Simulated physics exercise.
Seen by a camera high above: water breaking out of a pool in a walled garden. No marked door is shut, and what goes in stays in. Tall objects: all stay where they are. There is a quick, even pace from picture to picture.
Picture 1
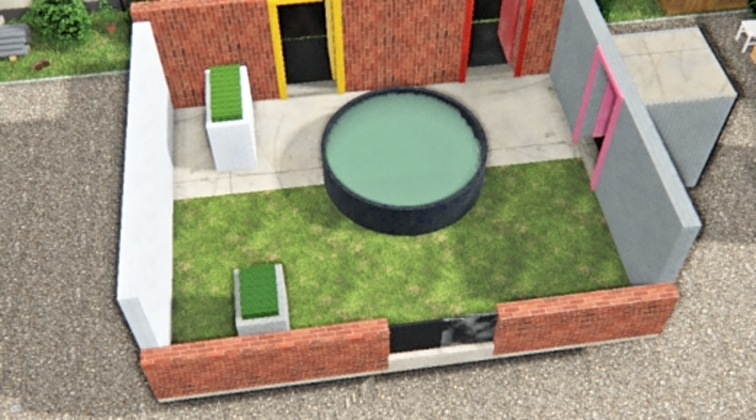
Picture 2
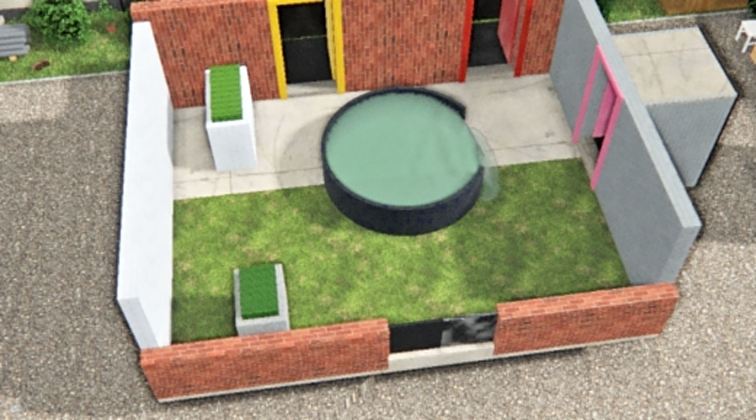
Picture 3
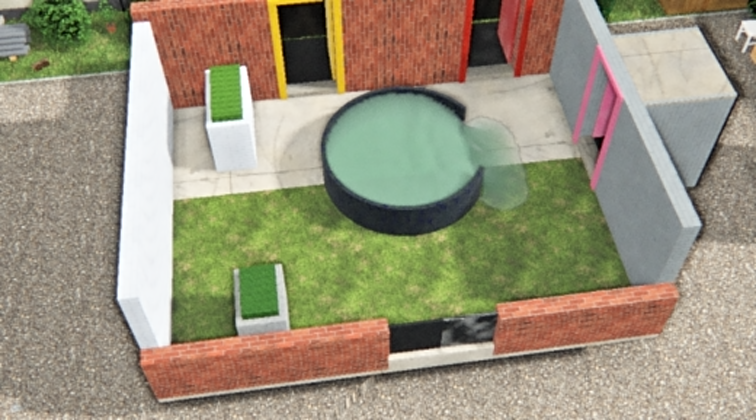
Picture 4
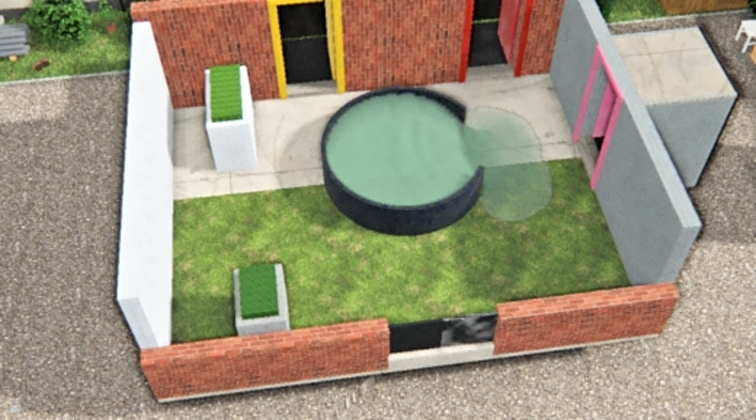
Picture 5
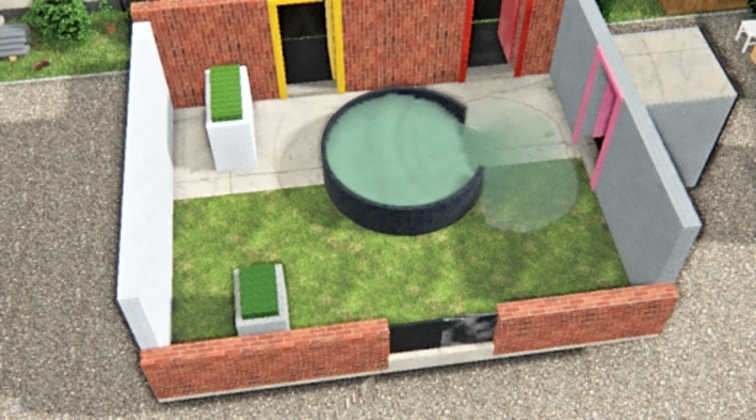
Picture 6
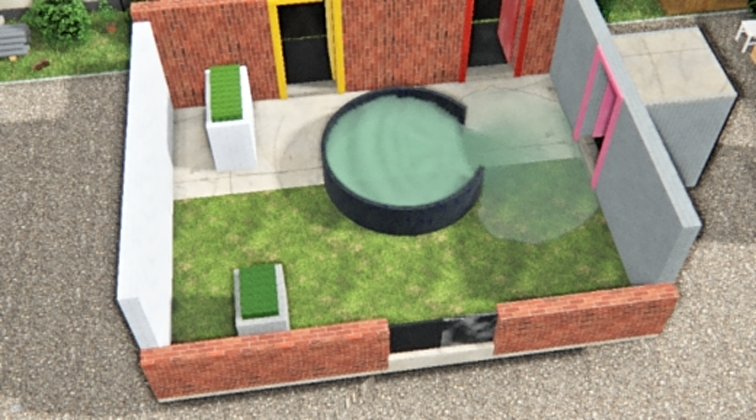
Greenish water sits still in a round, dark-walled pool inside a walled garden, seen from high above. It then breaks out through a gap on the pool's right side, spreading in a thin, widening sheet over the paving and grass toward the grey wall with the pink frame.
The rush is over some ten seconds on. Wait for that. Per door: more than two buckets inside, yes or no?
Per door - pink door: Yes, yellow door: No, red door: Yes.
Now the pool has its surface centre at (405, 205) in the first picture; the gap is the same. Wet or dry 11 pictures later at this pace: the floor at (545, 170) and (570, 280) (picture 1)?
Note - point 1 drenched; point 2 drenched.
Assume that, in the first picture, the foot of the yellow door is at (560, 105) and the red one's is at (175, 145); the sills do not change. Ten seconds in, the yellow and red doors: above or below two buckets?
At the yellow door it tops it; at the red door it remains below.
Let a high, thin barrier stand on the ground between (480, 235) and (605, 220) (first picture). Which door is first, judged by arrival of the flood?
I'd say the pink-painted one.
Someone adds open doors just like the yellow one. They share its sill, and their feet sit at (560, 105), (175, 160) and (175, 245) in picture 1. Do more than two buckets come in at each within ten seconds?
So it goes runs above, then runs below, then runs below.
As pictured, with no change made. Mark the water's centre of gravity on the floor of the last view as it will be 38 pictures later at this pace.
I'd point to (455, 186).
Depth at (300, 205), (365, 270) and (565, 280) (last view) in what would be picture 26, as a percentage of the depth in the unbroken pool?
Approx. values, in order: 0 %, 0 %, 20 %.
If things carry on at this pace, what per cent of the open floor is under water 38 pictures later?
80 %, roughly.
A moment on, water covers 25 % of the floor; the pink door over two buckets in, the yellow door not reached, the red door wet at the sill, nothing in.
Next, water covers 30 % of the floor; the pink door far over two buckets in, the yellow door not reached, the red door under two buckets in.
Then, water covers 45 % of the floor; the pink door far over two buckets in, the yellow door wet at the sill, nothing in, the red door over two buckets in.
Later, water covers 80 % of the floor; the pink door far over two buckets in, the yellow door wet at the sill, nothing in, the red door over two buckets in.
In the end, water covers 100 % of the floor; the pink door far over two buckets in, the yellow door wet at the sill, nothing in, the red door over two buckets in.
